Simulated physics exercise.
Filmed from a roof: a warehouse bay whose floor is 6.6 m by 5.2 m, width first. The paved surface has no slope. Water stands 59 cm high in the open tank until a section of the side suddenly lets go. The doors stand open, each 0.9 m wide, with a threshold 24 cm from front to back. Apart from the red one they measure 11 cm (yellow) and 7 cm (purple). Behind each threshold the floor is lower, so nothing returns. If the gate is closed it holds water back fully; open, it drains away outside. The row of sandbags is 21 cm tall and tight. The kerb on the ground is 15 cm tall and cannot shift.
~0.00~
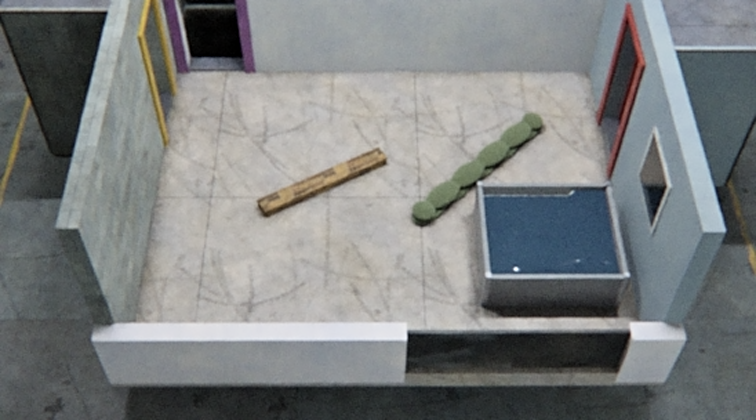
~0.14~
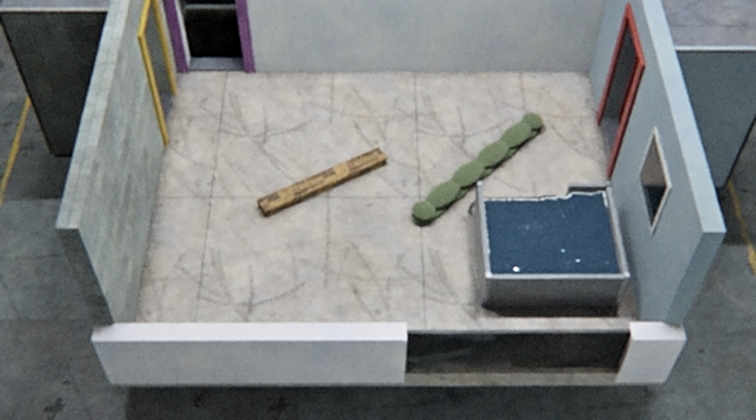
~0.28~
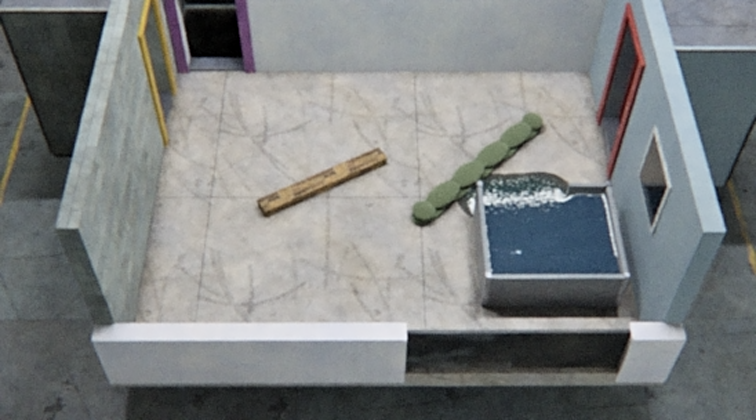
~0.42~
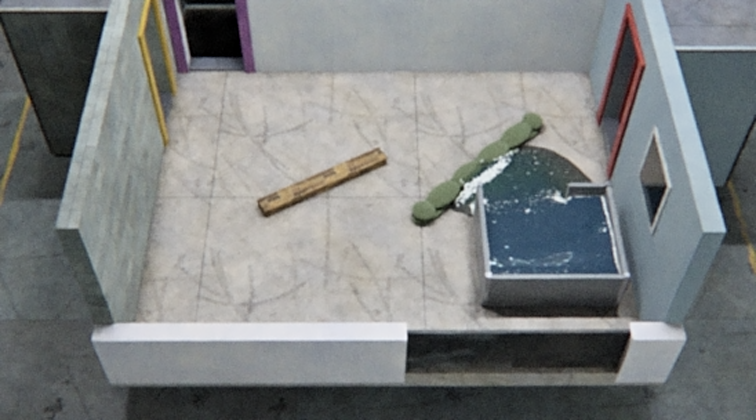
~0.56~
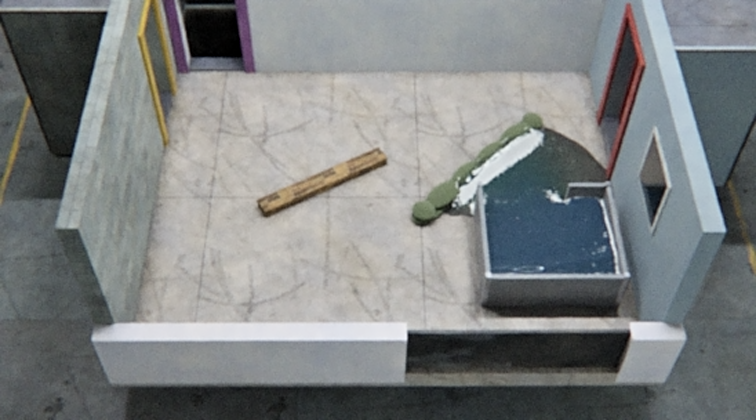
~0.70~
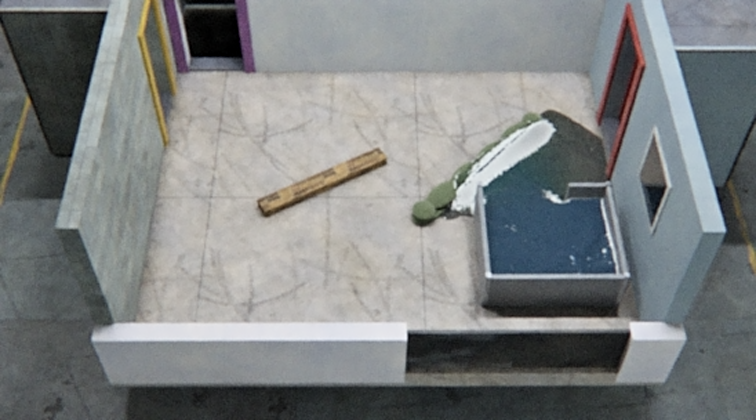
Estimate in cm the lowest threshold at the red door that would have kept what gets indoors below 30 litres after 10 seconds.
Some 22 cm above the ground.
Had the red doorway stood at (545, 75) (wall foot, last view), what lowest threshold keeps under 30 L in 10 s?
About 23 cm.
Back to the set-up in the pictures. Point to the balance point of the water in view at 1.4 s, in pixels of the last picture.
Near (532, 209).
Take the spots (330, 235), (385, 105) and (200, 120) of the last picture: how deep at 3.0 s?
In that order: 0, 7 and 0 cm.
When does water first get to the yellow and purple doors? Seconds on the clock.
Arrival: Yellow 4.5 s, purple 4.0 s.
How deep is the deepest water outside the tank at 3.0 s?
Roughly 26 cm.
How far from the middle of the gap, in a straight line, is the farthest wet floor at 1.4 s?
Some 3.0 m out.
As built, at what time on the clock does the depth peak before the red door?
At about 2.2 s.
After 1.4 s water covers 20 % of the floor, deepest (40 cm) near (481, 183); 20 cm at the red door, 2 litres in over its 19 cm threshold.
After 3.0 s water covers 40 % of the floor, deepest (26 cm) near (584, 78); 22 cm at the red door, 50 litres in over its 19 cm threshold.
After 10.0 s water covers 90 % of the floor, deepest (8 cm) near (138, 309); 6 cm at the red door, 55 litres in over its 19 cm threshold.
At the red door as built, the water arrived by 0.7 s and peaked near 27 cm at 2.2 s.
With a threshold of 20 cm, 41 litres would have come in within the 10 s; with 27.5 cm, 10 litres. So under 30 litres takes about 22 cm.
